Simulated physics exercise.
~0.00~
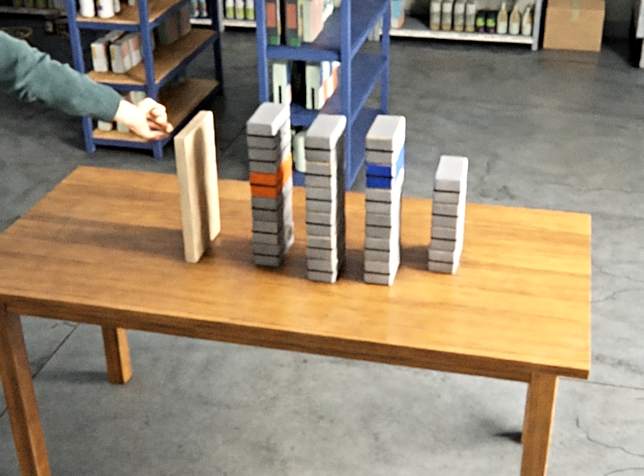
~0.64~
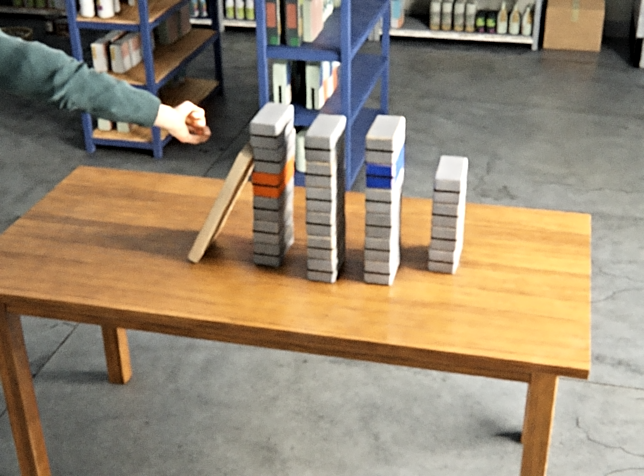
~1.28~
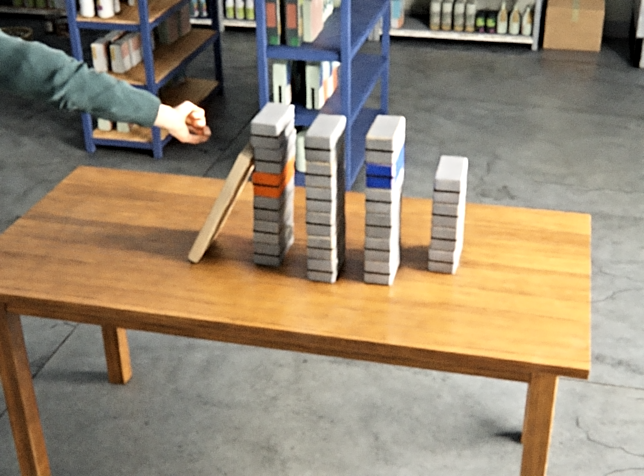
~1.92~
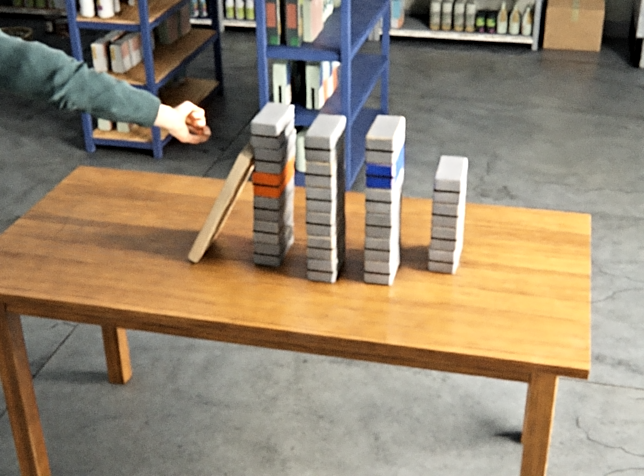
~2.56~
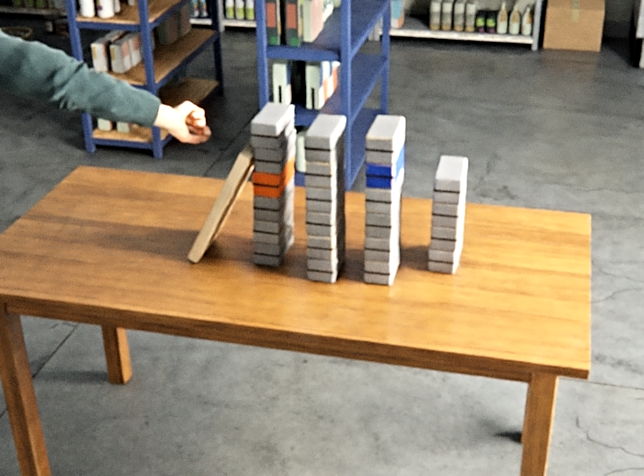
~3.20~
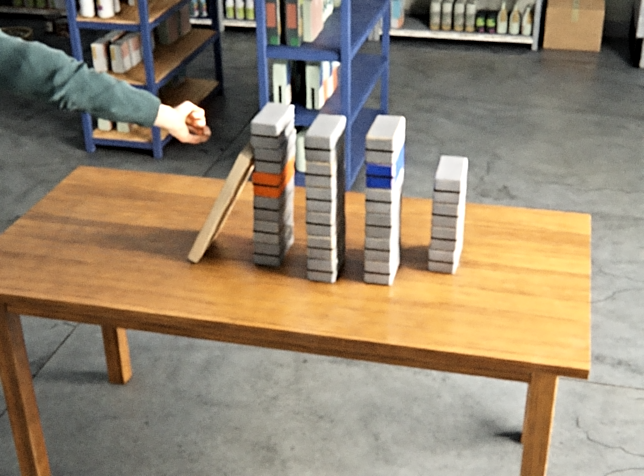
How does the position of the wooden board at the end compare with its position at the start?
At the start the board stands upright on the table, while at the end it is tilted to the right and leans against the nearest stack.
